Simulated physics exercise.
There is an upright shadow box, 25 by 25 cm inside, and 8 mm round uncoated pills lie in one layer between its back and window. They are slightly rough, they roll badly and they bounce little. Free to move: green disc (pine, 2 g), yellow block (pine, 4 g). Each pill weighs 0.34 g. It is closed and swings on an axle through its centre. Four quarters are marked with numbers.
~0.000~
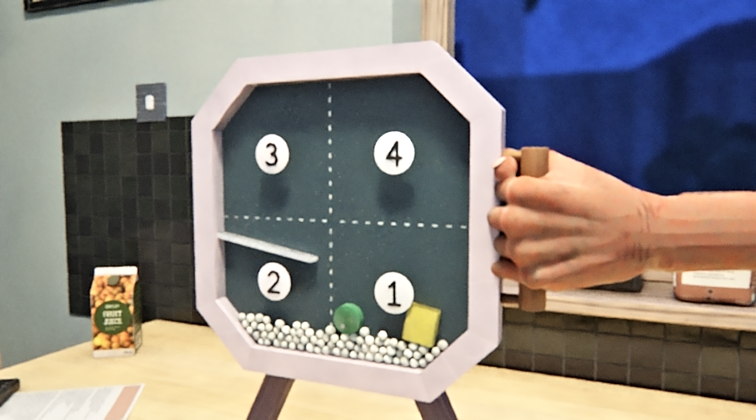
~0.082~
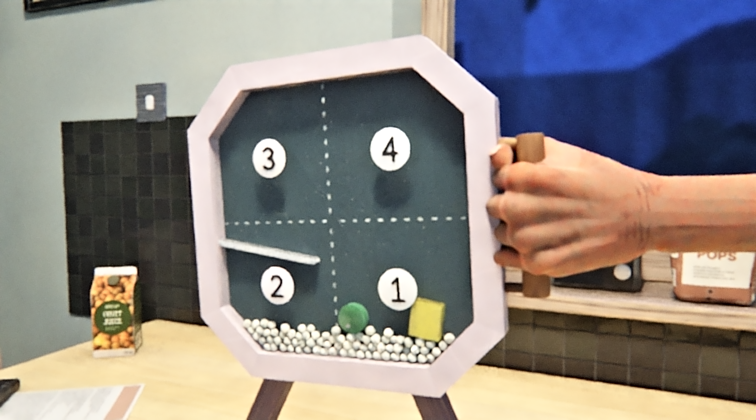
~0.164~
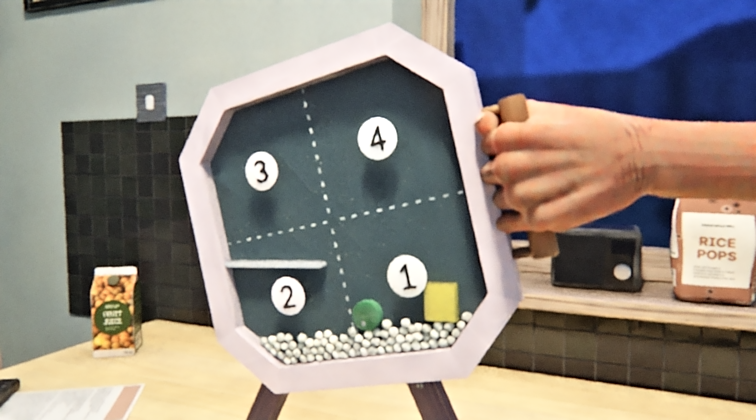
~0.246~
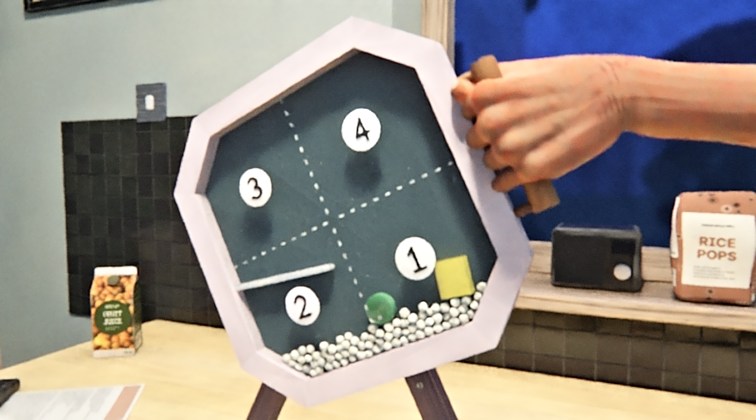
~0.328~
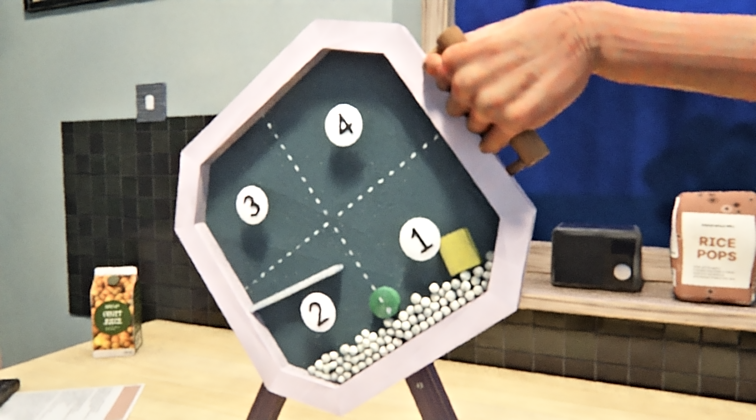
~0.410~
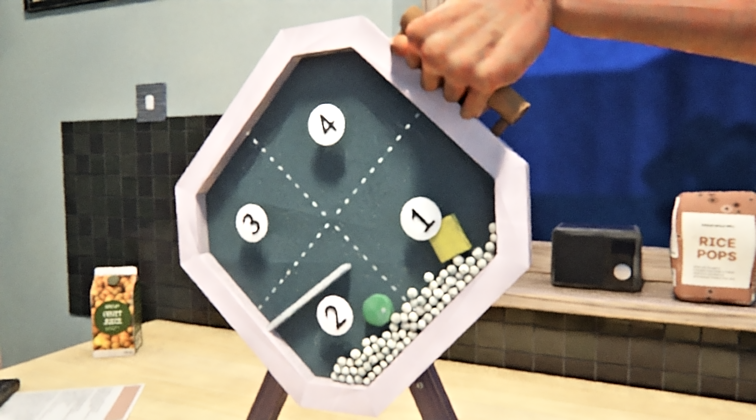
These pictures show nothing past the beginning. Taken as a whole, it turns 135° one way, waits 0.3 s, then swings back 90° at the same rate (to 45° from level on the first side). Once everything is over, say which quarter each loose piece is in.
Green disc - 2, yellow block - 2.
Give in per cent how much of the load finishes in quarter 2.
Roughly 100 percent.
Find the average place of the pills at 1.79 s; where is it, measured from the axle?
About 8 cm right and 8 cm below.
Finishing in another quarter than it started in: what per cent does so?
Estimate: Roughly 50 %.
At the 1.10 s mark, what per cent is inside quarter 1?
0 percent.
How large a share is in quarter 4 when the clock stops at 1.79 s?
Roughly 0 percent.
By 1.10 s, it stands 135° anticlockwise; the pills' middle is 12 cm right of and level with the centre; no. 2, 100 %; green disc in no. 2; yellow block in no. 2.
By 1.79 s, it stands 90° anticlockwise; the pills' middle is 8 cm right of and 8 cm below the centre; no. 2, 100 %; green disc in no. 2; yellow block in no. 2.
By 2.18 s, it stands 45° anticlockwise; the pills' middle is in line with and 12 cm below the centre; no. 2, 100 %; green disc in no. 2; yellow block in no. 2.
Settled by 2.6 s, it stands 45° anticlockwise; no. 1, 0 %, no. 2, 100 %, no. 3, 0 %, no. 4, 0 %; green disc in no. 2; yellow block in no. 2.
